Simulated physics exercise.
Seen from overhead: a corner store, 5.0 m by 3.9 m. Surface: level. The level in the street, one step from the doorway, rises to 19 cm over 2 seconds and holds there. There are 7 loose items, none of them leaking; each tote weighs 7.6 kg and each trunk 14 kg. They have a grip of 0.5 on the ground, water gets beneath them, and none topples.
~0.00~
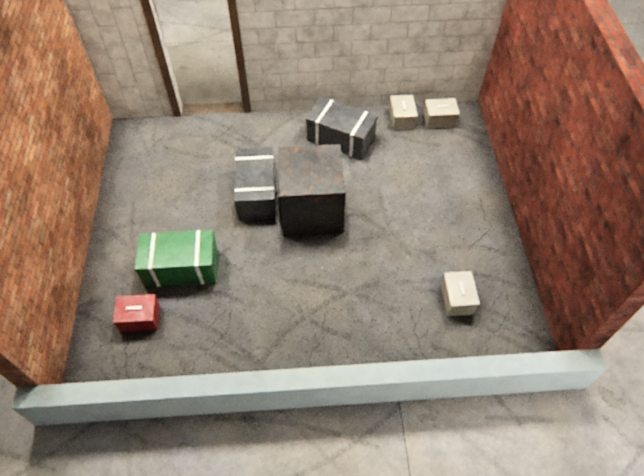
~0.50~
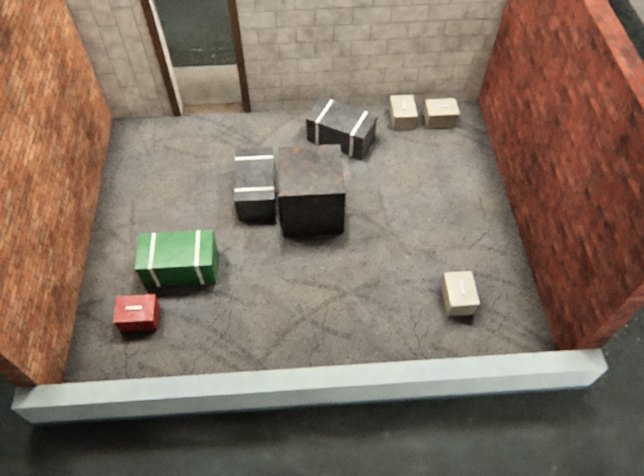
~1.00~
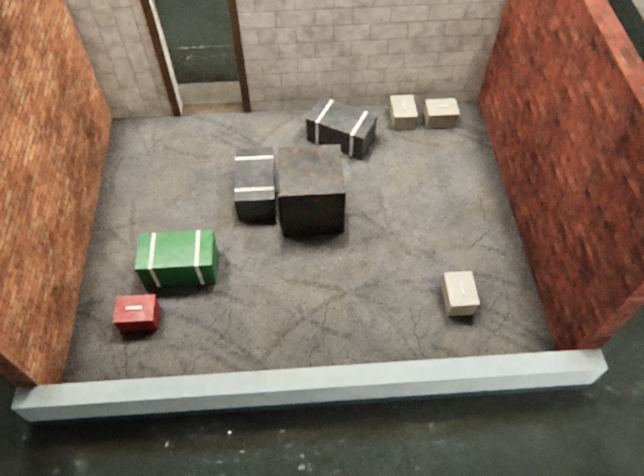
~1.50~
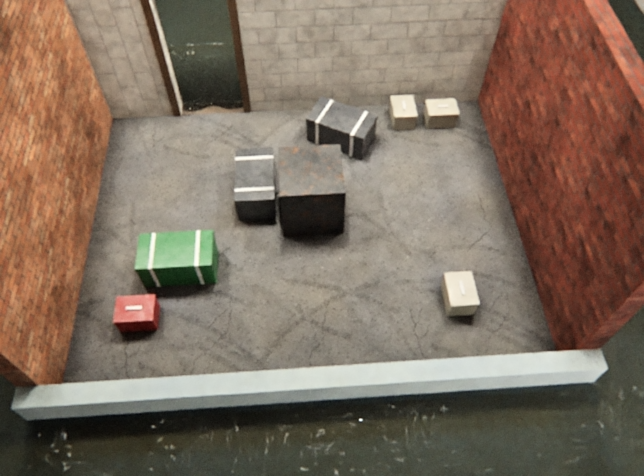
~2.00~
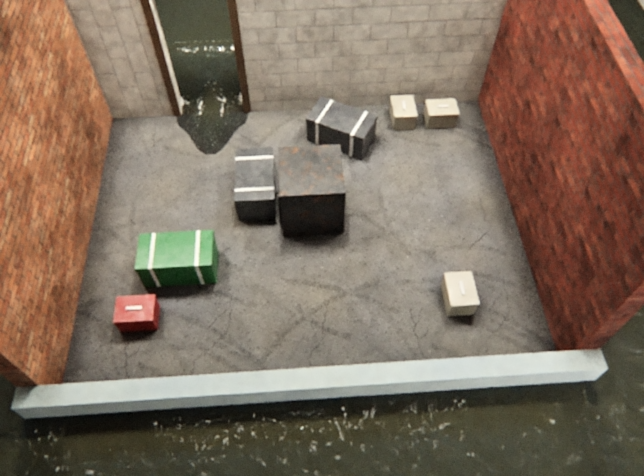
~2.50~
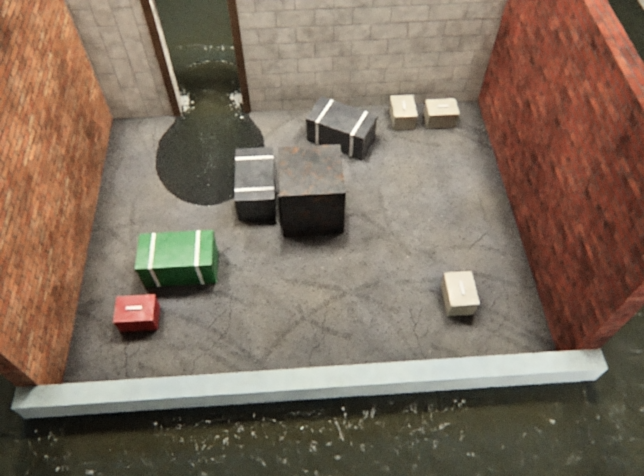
Dark water spreading outside a brick-walled room, then pouring through the doorway and pooling across the floor near motionless boxes.
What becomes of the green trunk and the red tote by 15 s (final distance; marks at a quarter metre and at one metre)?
Lab note - green trunk, large displacement; red tote, large displacement.
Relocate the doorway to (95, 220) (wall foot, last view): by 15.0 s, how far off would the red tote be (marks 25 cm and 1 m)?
The red tote ends up almost where it started.
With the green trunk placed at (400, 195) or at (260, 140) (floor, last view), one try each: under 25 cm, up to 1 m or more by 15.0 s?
In turn: It creeps a little; it creeps a little.
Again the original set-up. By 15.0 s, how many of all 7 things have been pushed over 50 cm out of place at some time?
The tally stands at 7.
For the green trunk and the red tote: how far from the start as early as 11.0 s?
200 and 120 cm, roughly.
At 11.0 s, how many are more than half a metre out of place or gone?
3 in all.
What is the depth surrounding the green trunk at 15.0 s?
I'd put it at about 8 cm.
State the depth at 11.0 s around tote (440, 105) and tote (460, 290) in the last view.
2 and 6 cm.
After 3.5 s the green trunk is near (174, 255), 0.1 m from its start, aground; the red tote is near (134, 308), 0.0 m from its start, aground; 0 afloat.
After 6.8 s the green trunk is near (179, 315), 0.8 m from its start, afloat; the red tote is near (116, 346), 0.4 m from its start, afloat; 3 afloat.
After 11.0 s the green trunk is near (355, 327), 2.1 m from its start, afloat; the red tote is near (231, 362), 1.2 m from its start, afloat; 3 afloat.
After 15.0 s the green trunk is near (496, 238), 3.4 m from its start, afloat; the red tote is near (452, 342), 3.2 m from its start, afloat; 7 afloat.
